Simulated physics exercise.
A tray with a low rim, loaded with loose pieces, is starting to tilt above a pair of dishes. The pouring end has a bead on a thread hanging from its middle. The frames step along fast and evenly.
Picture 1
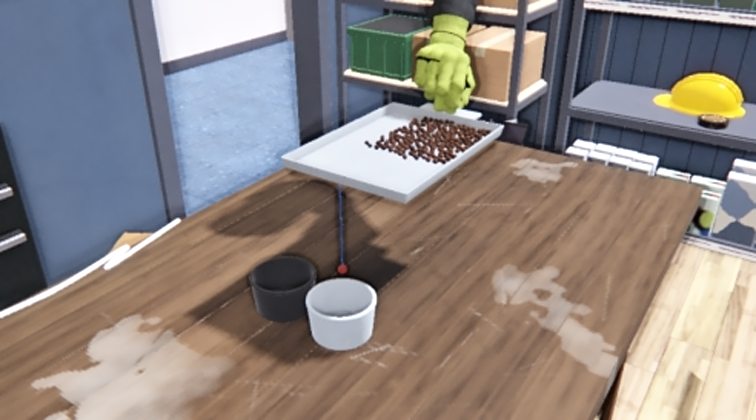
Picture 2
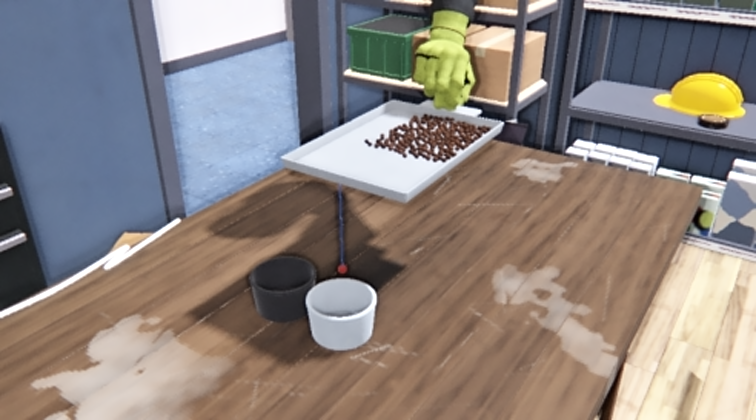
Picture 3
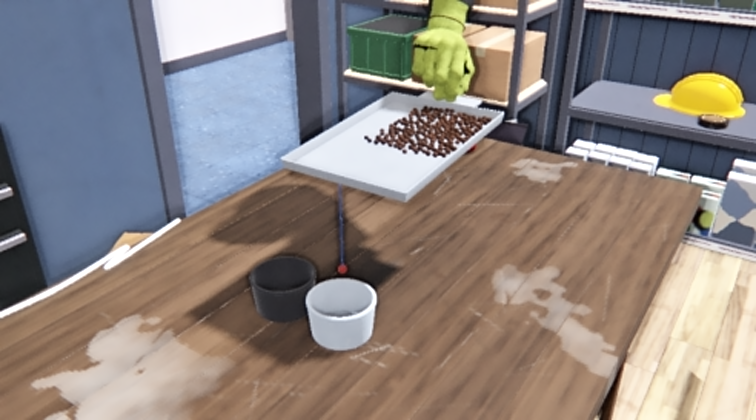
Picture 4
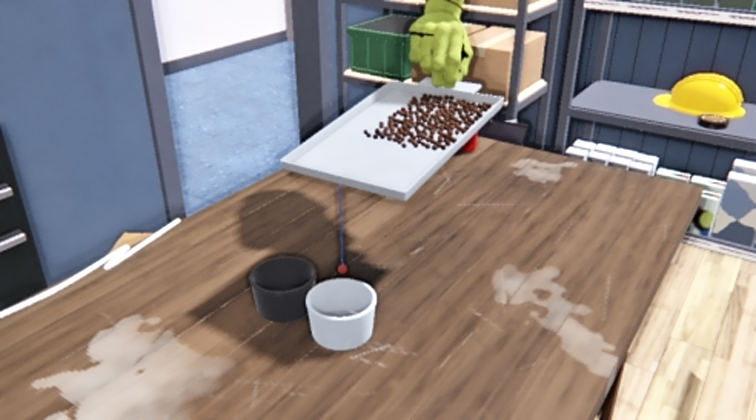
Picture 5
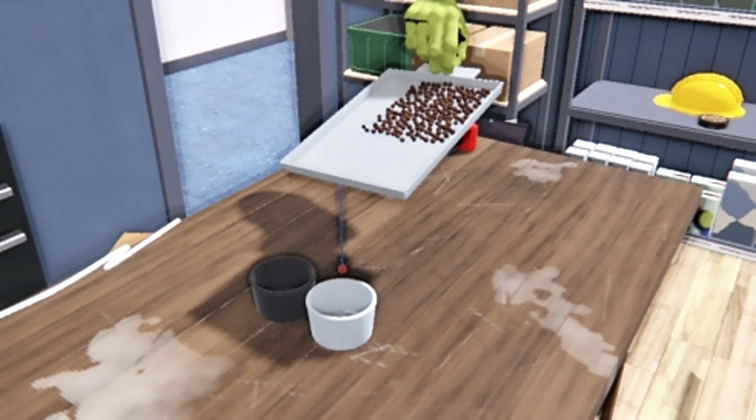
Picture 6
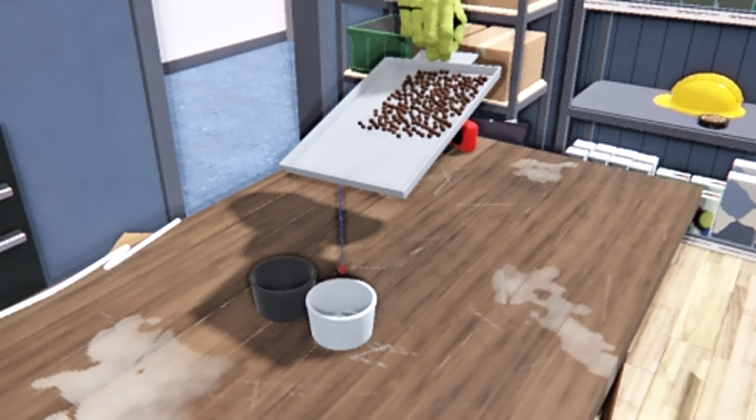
Metal tray of small brown berries tilting steadily as a green-gloved hand raises its far end above black and white dishes.
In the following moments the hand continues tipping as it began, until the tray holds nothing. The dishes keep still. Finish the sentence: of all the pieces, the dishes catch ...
... most of them.
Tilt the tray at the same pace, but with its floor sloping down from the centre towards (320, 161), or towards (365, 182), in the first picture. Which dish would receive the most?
First try: The dish to the left; second try: The dish to the right.
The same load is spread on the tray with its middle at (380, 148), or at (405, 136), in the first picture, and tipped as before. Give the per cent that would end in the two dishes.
First try 80 %, second try 80 %.
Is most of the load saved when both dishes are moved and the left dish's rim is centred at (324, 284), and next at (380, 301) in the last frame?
At place one a lesser share; at place two a lesser share.
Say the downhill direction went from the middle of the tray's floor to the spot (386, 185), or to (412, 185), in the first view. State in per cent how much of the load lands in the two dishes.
Around 10 percent for the first aim and around 0 percent for the second.
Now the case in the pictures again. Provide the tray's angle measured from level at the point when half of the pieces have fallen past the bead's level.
Angle reached: About 90°.
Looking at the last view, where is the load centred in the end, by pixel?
Near (291, 308), more or less.
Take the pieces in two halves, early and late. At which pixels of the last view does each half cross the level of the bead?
The first part at (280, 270); the rest at (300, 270).
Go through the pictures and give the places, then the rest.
In the first frame, corners of the pouring end near (285, 157) and (406, 192), level; middle of the load near (436, 139), allspice berries; left dish near (263, 302); right dish near (321, 328); bead on its thread near (343, 269).
In the second frame, corners of the pouring end near (284, 157) and (405, 192), level; middle of the load near (436, 137).
In the third frame, corners of the pouring end near (284, 158) and (405, 191), tipped barely, lowest at the left corner; middle of the load near (436, 130).
In the fourth frame, corners of the pouring end near (283, 160) and (404, 190), tipped a little, lowest at the left corner; middle of the load near (436, 120).
In the fifth frame, corners of the pouring end near (283, 161) and (403, 189), tipped a little, lowest at the left corner; middle of the load near (434, 110).
In the sixth frame, corners of the pouring end near (283, 163) and (402, 189), tipped clearly, lowest at the left corner; middle of the load near (431, 102); left dish near (263, 302); right dish near (321, 328).
Shortly afterwards, tray tipped steeply; near two thirds on the tray; only a few in the right dish; only a few in the left dish; only a few outside both; near a third in the air.
Next, tray tipped right over; near a third on the tray; a little in the right dish; near a quarter in the left dish; near a quarter outside both; a little in the air.
Some moments later, tray tipped past a quarter turn; near a quarter in the right dish; near half in the left dish; near a quarter outside both.
In the end, tray tipped past a quarter turn; near a quarter in the right dish; near half in the left dish; near a quarter outside both.
